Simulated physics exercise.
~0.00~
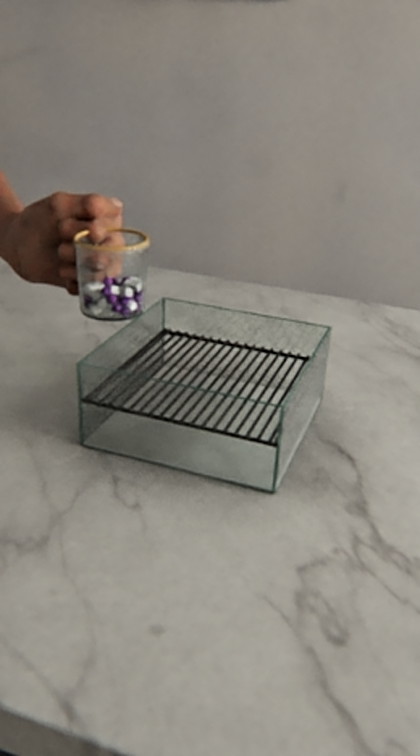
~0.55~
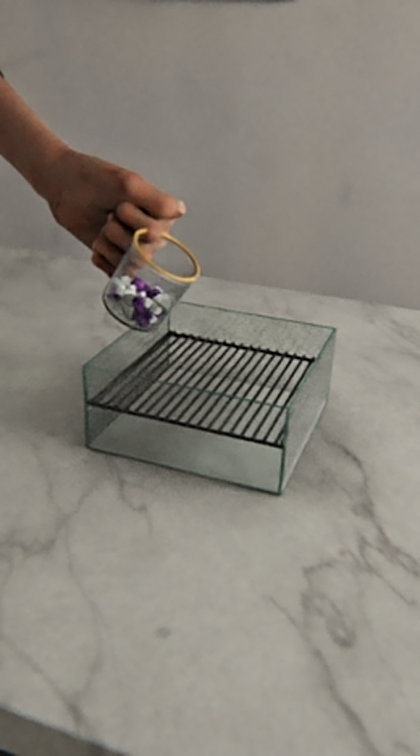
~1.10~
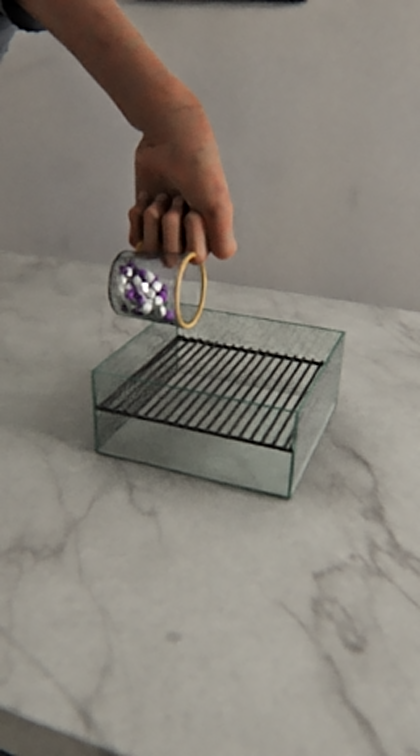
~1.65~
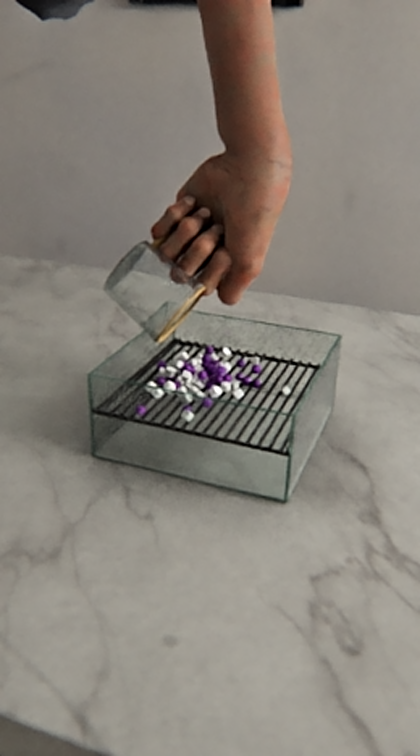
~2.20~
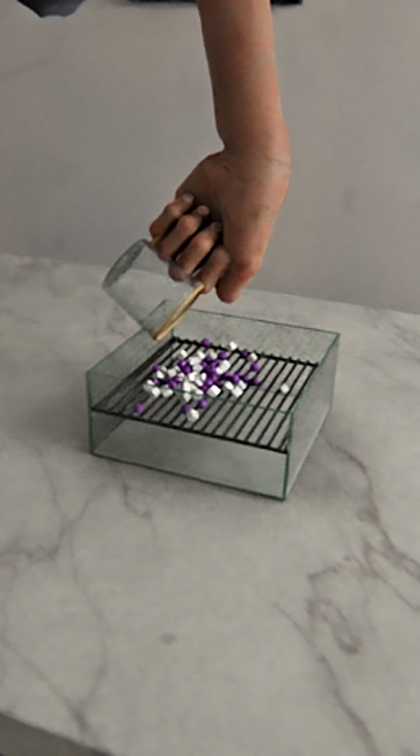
The footage shows a hand moving a clear, gold-rimmed cup of purple and white bits over a dark wire rack set in an open glass box, then tipping it until they spill out. The bits land in a scattered heap and all stay on top of the wires.
